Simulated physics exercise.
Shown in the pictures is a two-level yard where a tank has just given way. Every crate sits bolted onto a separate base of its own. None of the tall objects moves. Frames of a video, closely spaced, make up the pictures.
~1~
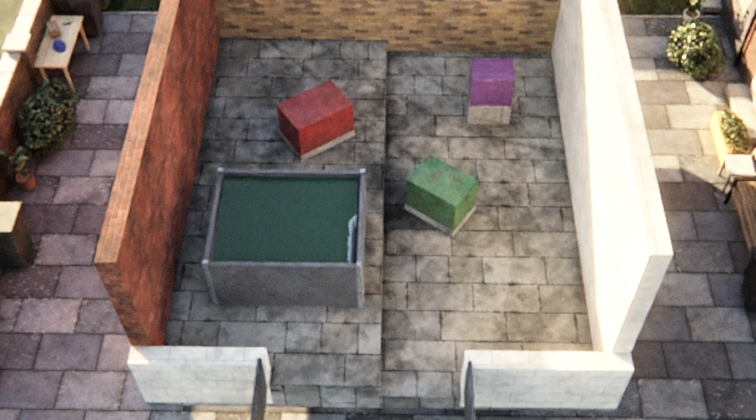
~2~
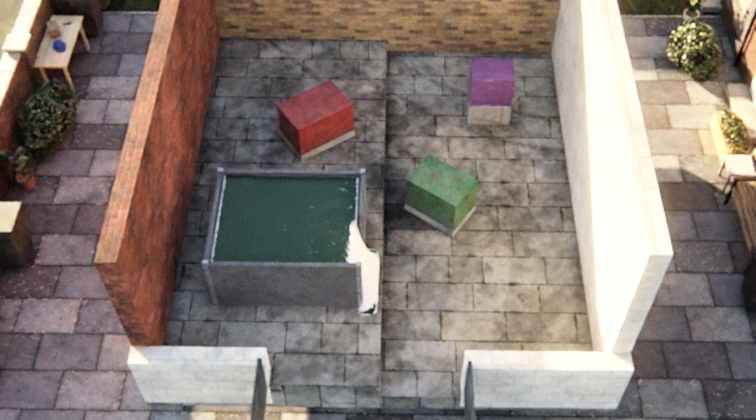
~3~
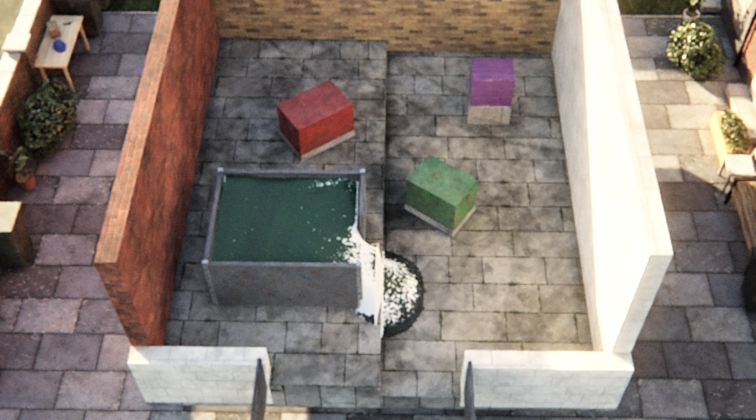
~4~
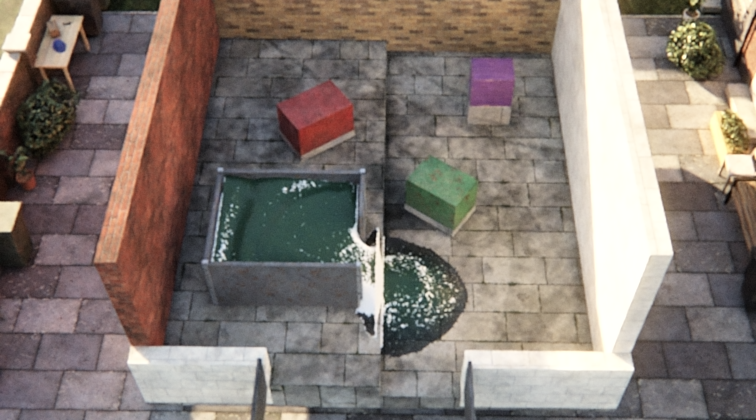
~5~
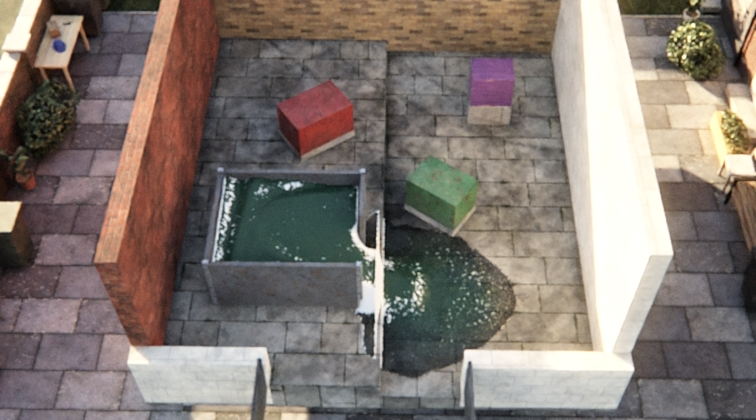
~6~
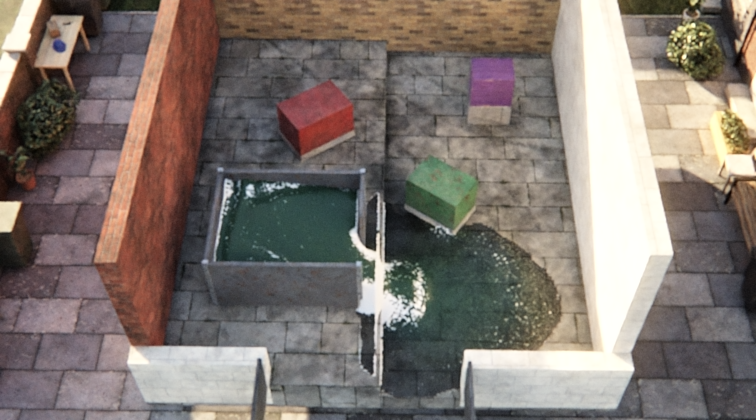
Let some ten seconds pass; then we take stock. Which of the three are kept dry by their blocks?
My prediction: As for the red crate it's untouched by the water; as for the green crate it's moistened by the water; as for the purple crate it's untouched by the water.
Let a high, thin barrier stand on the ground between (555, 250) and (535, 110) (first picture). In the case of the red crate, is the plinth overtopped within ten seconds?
Red crate: Left dry.
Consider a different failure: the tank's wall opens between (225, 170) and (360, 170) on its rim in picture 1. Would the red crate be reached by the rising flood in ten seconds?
In my view the red one gets reached.
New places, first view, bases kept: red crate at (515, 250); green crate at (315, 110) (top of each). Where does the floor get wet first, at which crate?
Red-painted one.
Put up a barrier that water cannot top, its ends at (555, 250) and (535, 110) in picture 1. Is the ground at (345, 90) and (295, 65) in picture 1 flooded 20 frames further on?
In turn: Dry, dry.
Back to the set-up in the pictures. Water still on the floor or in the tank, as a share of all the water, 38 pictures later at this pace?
92 in a hundred.
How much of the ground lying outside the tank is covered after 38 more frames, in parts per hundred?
Near 55 in a hundred.
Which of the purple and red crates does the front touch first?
I'd go with the one in purple.
A moment on, water covers 25 % of the floor; the red crate not reached, the green crate water round its plinth, the purple crate not reached.
Next, water covers 30 % of the floor; the red crate not reached, the green crate water round its plinth, the purple crate not reached.
Then, water covers 45 % of the floor; the red crate not reached, the green crate water round its plinth, the purple crate water round its plinth.
Later, water covers 55 % of the floor; the red crate not reached, the green crate water round its plinth, the purple crate water round its plinth.
In the end, water covers 55 % of the floor; the red crate stayed above the water, the green crate was topped, the purple crate stayed above the water.
